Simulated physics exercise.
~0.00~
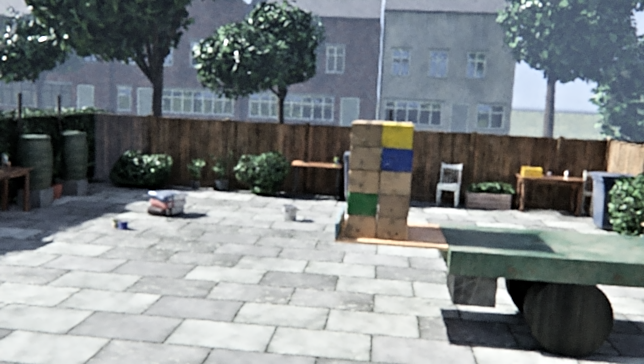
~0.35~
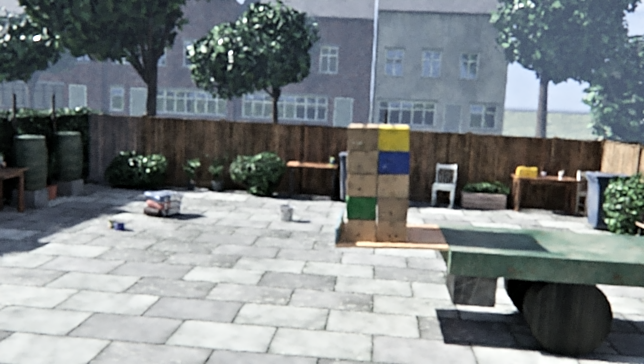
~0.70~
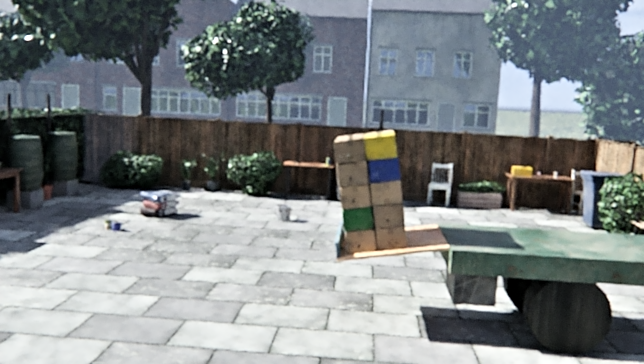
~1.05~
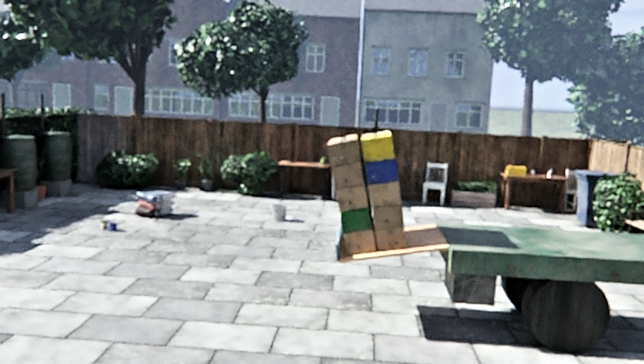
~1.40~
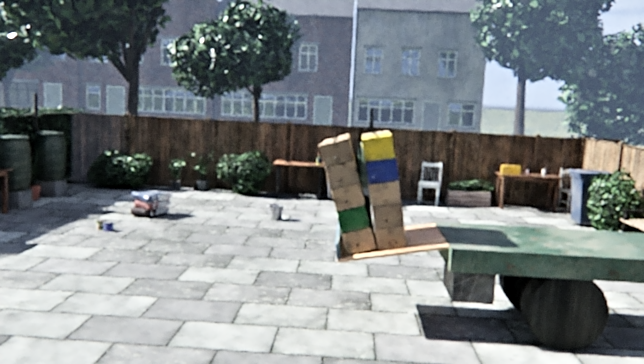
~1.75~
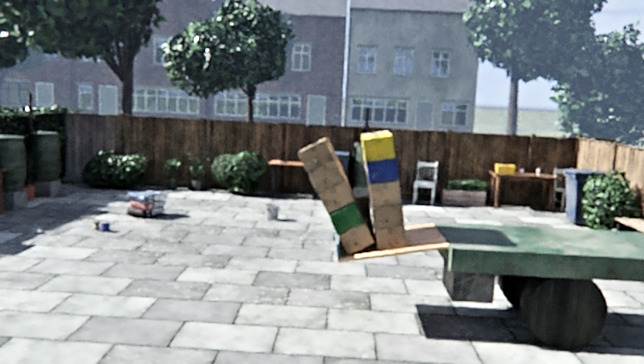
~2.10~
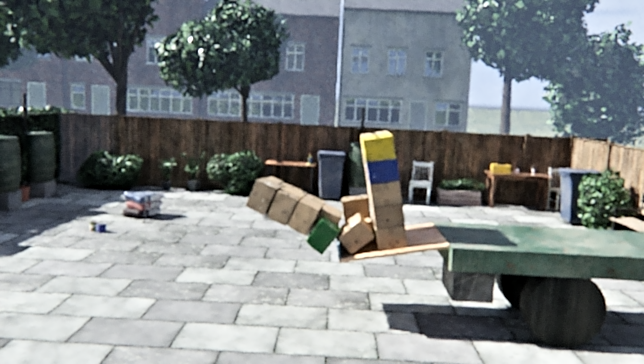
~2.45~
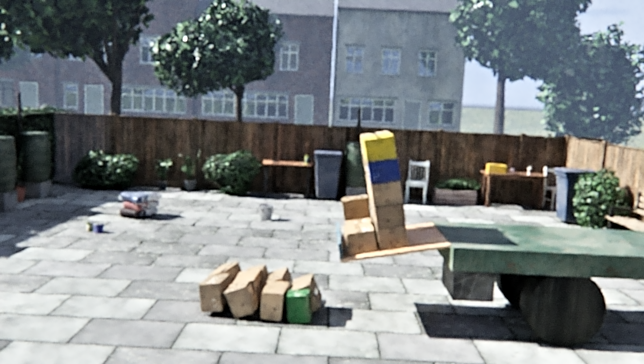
A stack of cartons tilts left and splits, the left column toppling onto the paving.
